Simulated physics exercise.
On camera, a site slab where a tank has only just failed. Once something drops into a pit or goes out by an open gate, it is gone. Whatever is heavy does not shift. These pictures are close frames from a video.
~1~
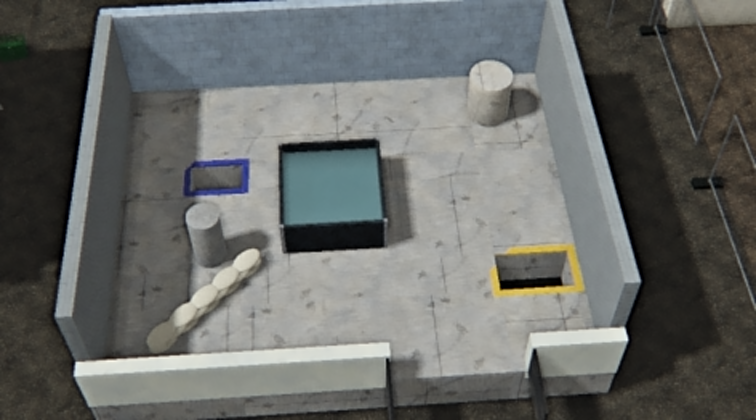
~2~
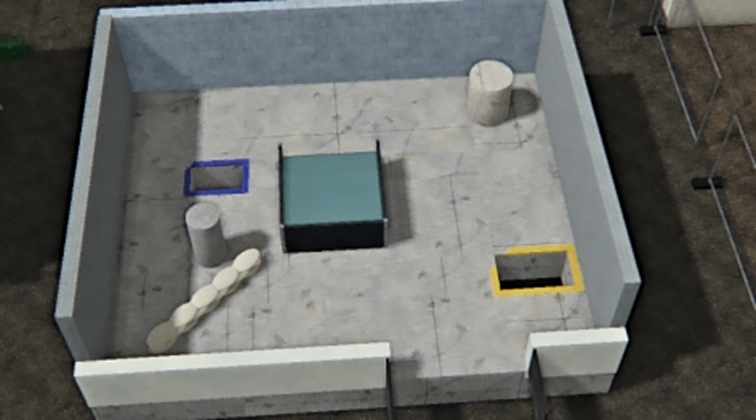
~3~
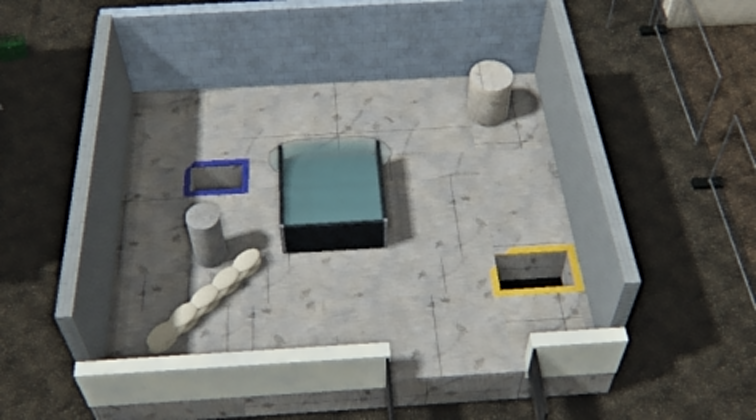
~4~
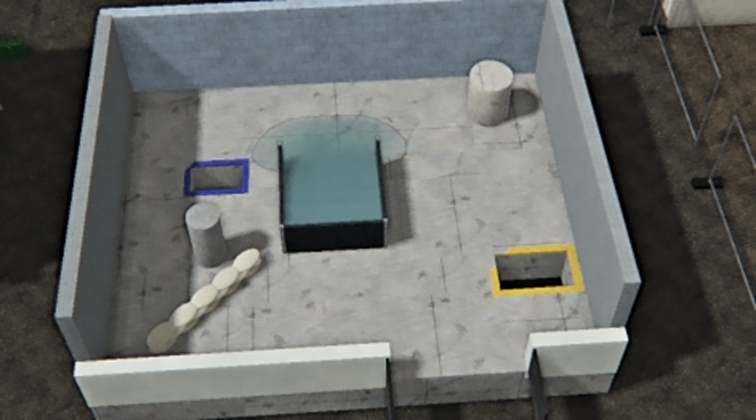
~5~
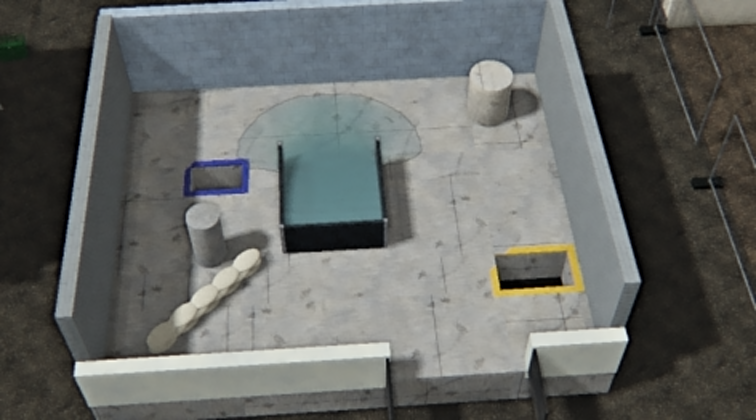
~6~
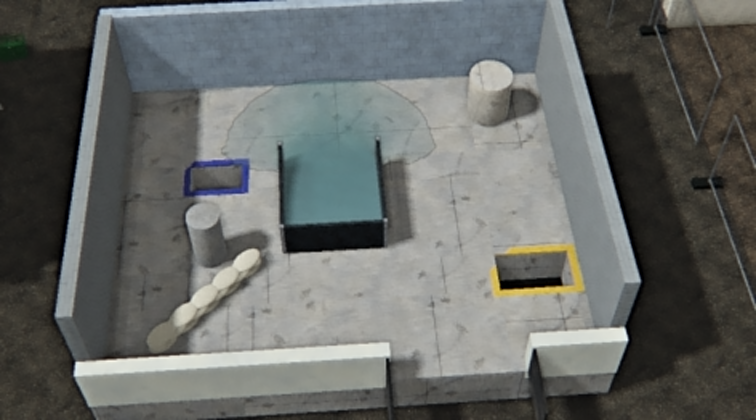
The clip shows a walled slab holding a tank of teal water, pale cylinders, and blue- and yellow-edged pits. The tank's far side opens, and water pours out, spreading across the floor in a widening, rounded sheet toward the back wall.
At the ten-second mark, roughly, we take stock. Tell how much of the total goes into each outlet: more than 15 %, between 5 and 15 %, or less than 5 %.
One by one: The gate will drain shy of five per cent. The yellow pit will drain in excess of fifteen per cent. The blue pit will drain five to fifteen per cent inclusive.
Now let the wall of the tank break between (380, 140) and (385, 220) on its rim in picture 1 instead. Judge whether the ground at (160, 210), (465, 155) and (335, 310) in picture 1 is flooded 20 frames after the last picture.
First point spared, second point swamped, third point spared.
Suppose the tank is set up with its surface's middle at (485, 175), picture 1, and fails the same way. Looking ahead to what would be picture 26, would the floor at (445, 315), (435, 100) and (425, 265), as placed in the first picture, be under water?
Going through the three spots, I'd say high and dry, swamped, high and dry.
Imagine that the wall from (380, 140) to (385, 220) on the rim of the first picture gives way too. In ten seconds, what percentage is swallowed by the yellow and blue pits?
Yellow 50 %, blue 4 %.
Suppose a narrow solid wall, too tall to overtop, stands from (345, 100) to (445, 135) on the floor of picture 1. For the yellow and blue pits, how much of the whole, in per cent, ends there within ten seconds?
Yellow 15 %, blue 12 %.
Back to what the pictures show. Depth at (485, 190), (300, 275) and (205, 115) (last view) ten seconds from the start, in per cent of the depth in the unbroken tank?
Estimated readings in sequence: 4, 2, 4 percent.
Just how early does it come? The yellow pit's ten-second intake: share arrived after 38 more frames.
The figure is near 40 per cent.
A moment on, water covers 20 % of the floor; the gate 0 %, the yellow pit 0 %, the blue pit 0 %.
Next, water covers 25 % of the floor; the gate 0 %, the yellow pit 0 %, the blue pit 0 %.
Then, water covers 40 % of the floor; the gate 0 %, the yellow pit 0 %, the blue pit 0 %.
Later, water covers 65 % of the floor; the gate 0 %, the yellow pit 7 %, the blue pit 3 %.
In the end, water covers 85 % of the floor; the gate 2 %, the yellow pit 20 %, the blue pit 9 %.
